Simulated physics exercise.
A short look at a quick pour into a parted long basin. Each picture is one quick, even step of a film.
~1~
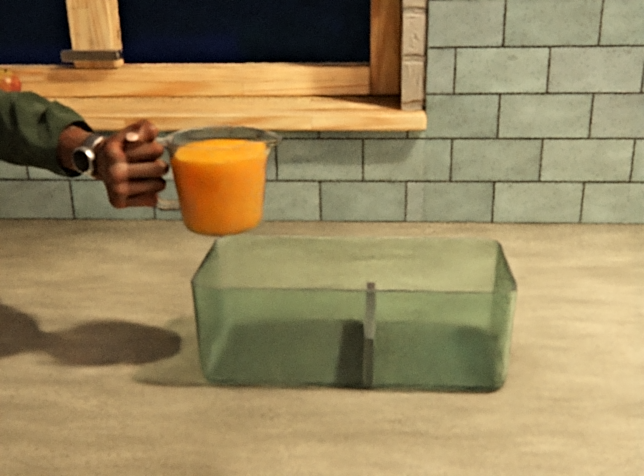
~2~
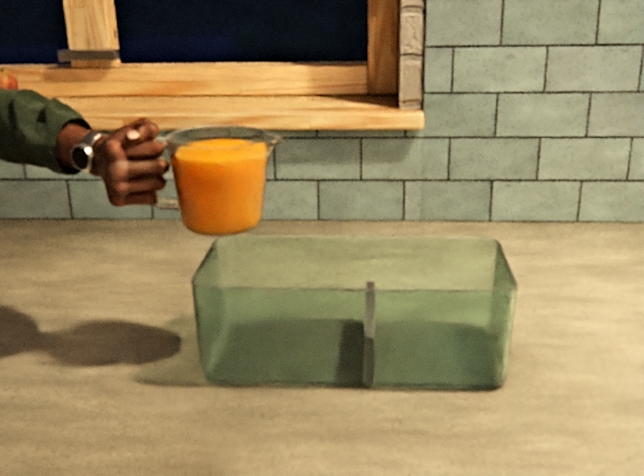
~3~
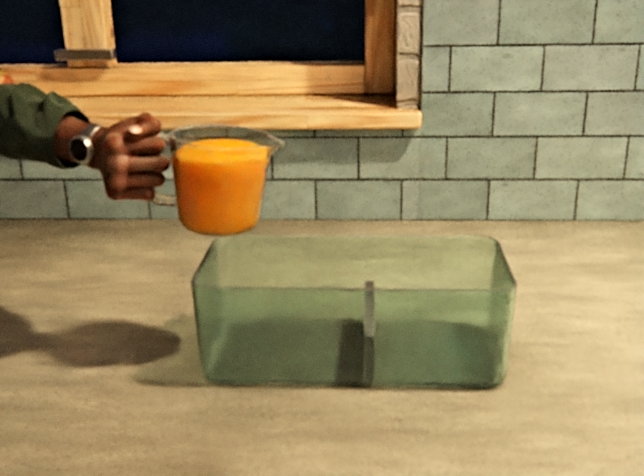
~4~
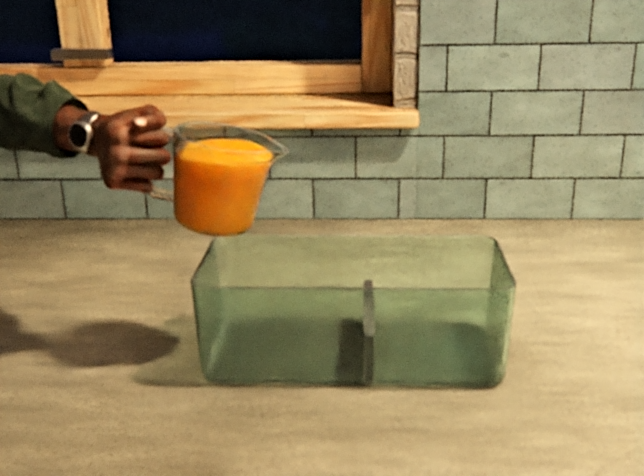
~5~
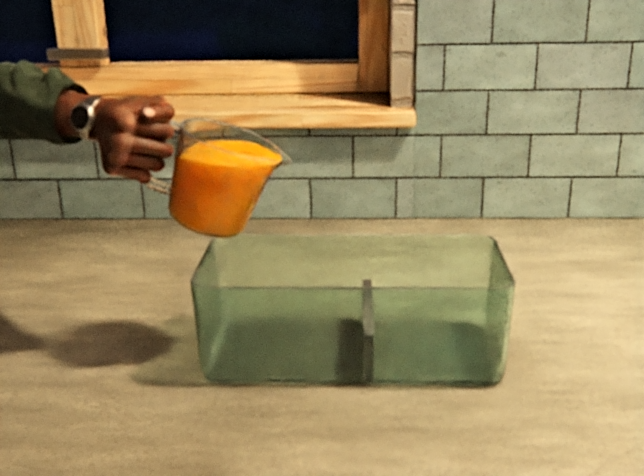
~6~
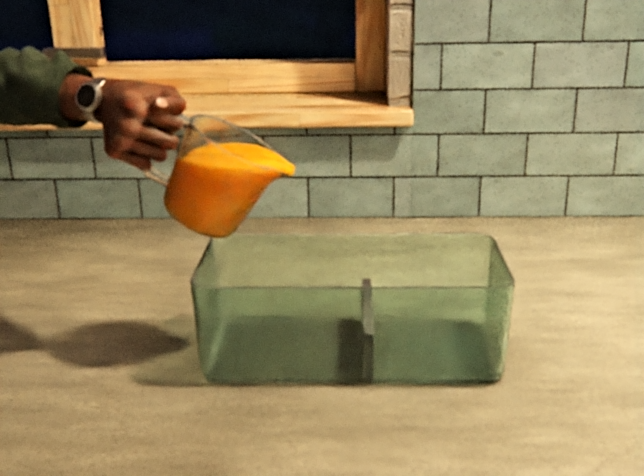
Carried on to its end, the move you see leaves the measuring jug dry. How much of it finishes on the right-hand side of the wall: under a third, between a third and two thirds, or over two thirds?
The amount right of the wall is going to stop below one third.
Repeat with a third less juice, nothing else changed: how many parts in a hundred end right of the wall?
I'd say roughly 5 percent.
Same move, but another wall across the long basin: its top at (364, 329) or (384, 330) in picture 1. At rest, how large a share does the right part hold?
10 % then 10 %, approximately.
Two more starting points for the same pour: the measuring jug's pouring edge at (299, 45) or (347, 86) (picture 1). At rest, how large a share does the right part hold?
40 % and 90 %.
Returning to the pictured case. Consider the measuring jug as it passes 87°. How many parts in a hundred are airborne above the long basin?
About 20 per cent.
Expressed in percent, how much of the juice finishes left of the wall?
It comes to some 95 per cent.
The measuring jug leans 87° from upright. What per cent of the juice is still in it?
Around 50 percent remains.
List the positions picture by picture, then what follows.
In the first frame, it leans 0°; its right rim is at (282, 138); the juice meets the walls at (175, 149) and (266, 149); the long basin's rim runs from (205, 261) to (507, 265); the wall's top is at (370, 309).
In the second frame, it leans 1°; its right rim is at (283, 139); the juice meets the walls at (176, 149) and (267, 149).
In the third frame, it leans 5°; its right rim is at (285, 144); the juice meets the walls at (177, 147) and (269, 151).
In the fourth frame, it leans 12°; its right rim is at (289, 151); the juice meets the walls at (178, 148) and (273, 152).
In the fifth frame, it leans 20°; its right rim is at (292, 161); the juice meets the walls at (180, 152) and (282, 156).
In the sixth frame, it leans 30°; its right rim is at (294, 173); the juice meets the walls at (181, 157) and (289, 164); 1 per cent is over the edge.
A moment on, the tilt is 87° and 51 per cent is still to pour, 30 is left of the wall and 0 right of it.
Next, the tilt is 101° and 10 per cent is still to pour, 84 is left of the wall and 1 right of it.
Then the tilt is 101° and 1 per cent is still to pour, 93 is left of the wall and 4 right of it.
Later the tilt is 101° and 0 per cent is still to pour, 95 is left of the wall and 4 right of it.
Finally, 95 per cent lies left of the wall, 4 right of it and 1 outside.
